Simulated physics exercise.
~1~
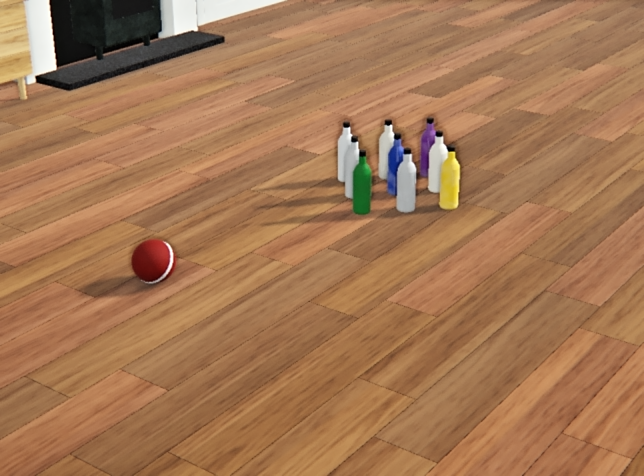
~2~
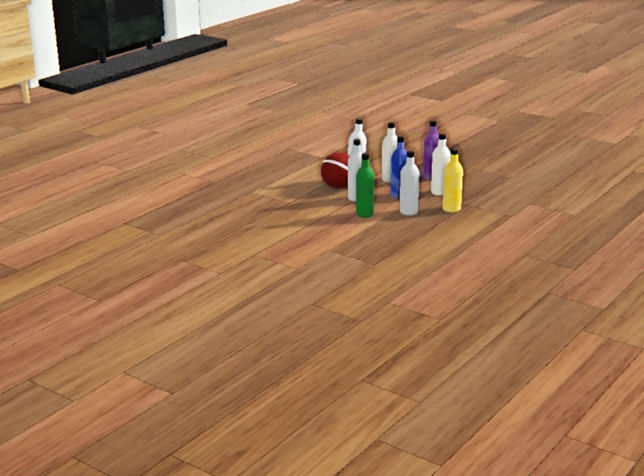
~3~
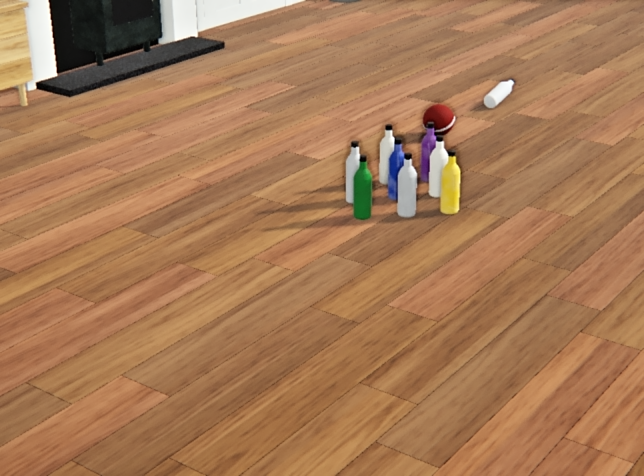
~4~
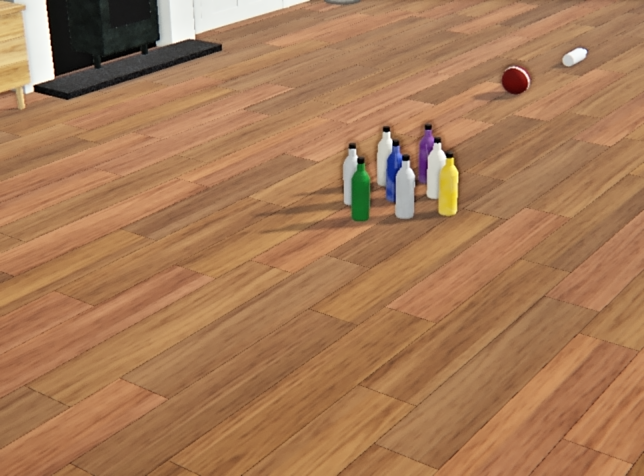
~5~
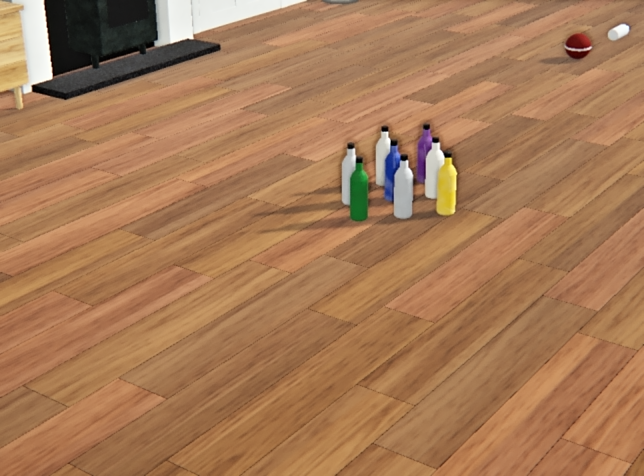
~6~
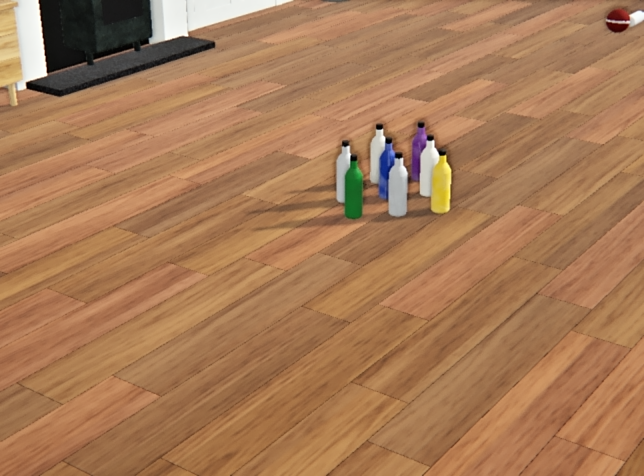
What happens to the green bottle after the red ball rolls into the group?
The green bottle stays standing upright in its place, while a pale bottle is knocked away.
